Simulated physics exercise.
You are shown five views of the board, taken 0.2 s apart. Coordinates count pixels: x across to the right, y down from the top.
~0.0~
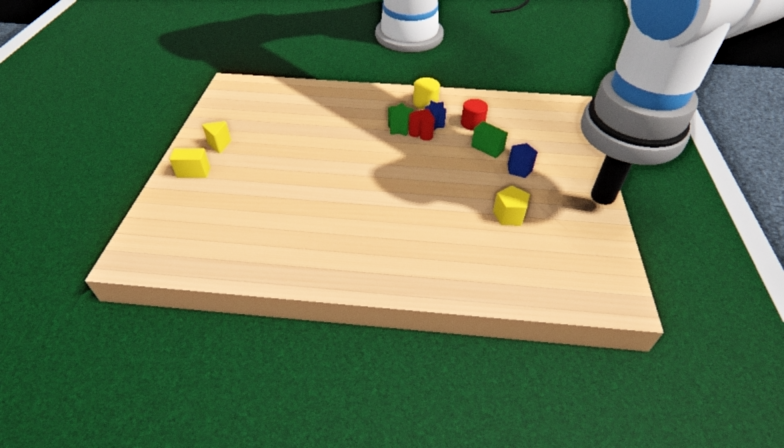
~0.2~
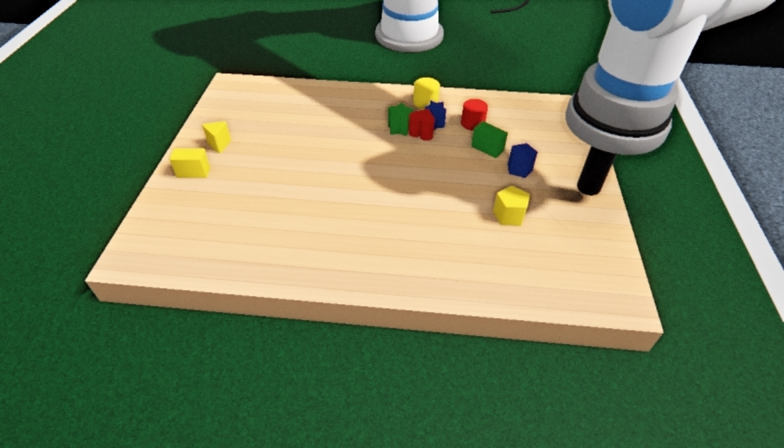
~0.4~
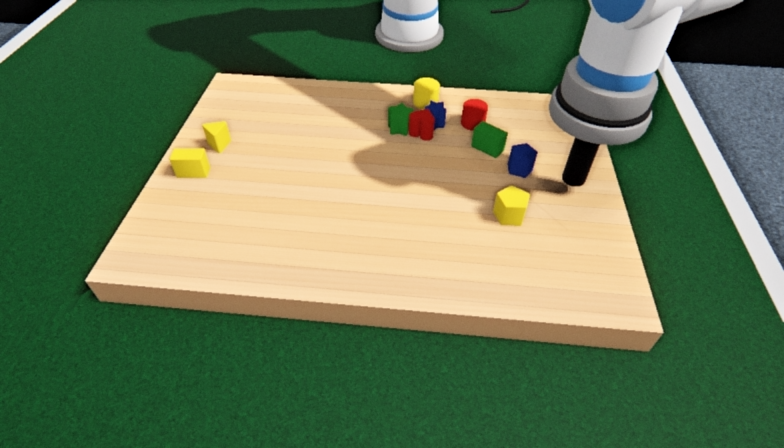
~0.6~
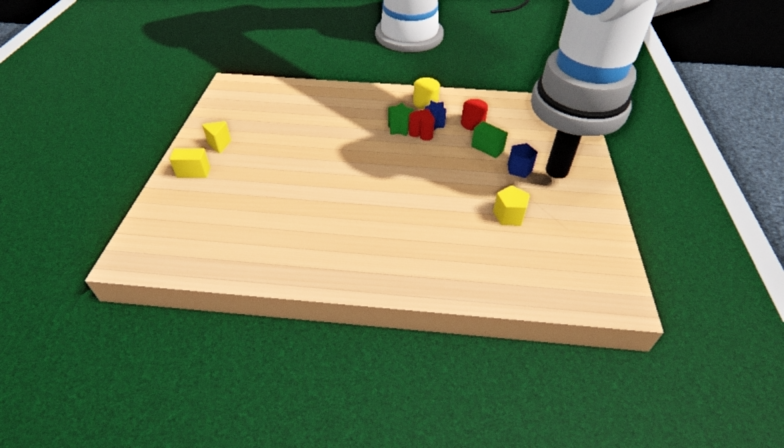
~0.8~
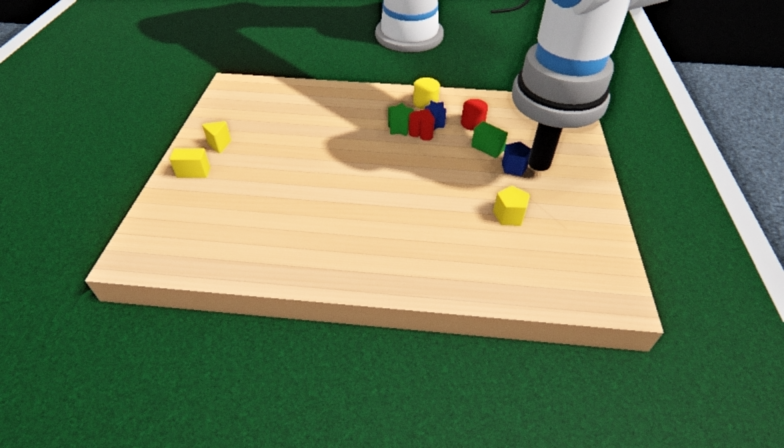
We see a robotic arm with a black tool move left and slightly away across a wooden board of coloured blocks, reaching a dark blue block at the right and nudging it slightly left while the other blocks stay still.
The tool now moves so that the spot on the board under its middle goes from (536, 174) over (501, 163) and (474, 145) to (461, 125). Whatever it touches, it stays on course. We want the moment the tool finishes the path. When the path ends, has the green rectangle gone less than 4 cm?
I'd say no.
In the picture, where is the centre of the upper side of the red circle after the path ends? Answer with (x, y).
Most likely (476, 97).
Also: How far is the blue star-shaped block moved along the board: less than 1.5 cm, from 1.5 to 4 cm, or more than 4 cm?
The block winds up 1.5 to 4 cm from where it is now.
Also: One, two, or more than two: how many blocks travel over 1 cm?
My prediction: No fewer than three blocks.
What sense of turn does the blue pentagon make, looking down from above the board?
From the top, the block rotates counterclockwise.
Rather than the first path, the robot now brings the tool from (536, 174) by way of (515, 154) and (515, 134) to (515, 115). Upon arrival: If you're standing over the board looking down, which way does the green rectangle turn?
It is turned clockwise.
What follows on the original path. One third of the way, tool at (502, 153); green rectangle at (479, 124), turned 55° clockwise; blue pentagon at (481, 142), turned 35° anticlockwise.
Two thirds of the way, tool at (476, 136); red circle at (475, 102); green rectangle at (464, 116), turned 90° clockwise; blue pentagon at (464, 138), turned 70° anticlockwise.
At the end, tool at (462, 116); blue star-shaped block at (426, 102), turned 25° anticlockwise; red circle at (476, 97); green rectangle at (445, 103), turned 65° clockwise; blue pentagon at (464, 138), turned 70° anticlockwise.
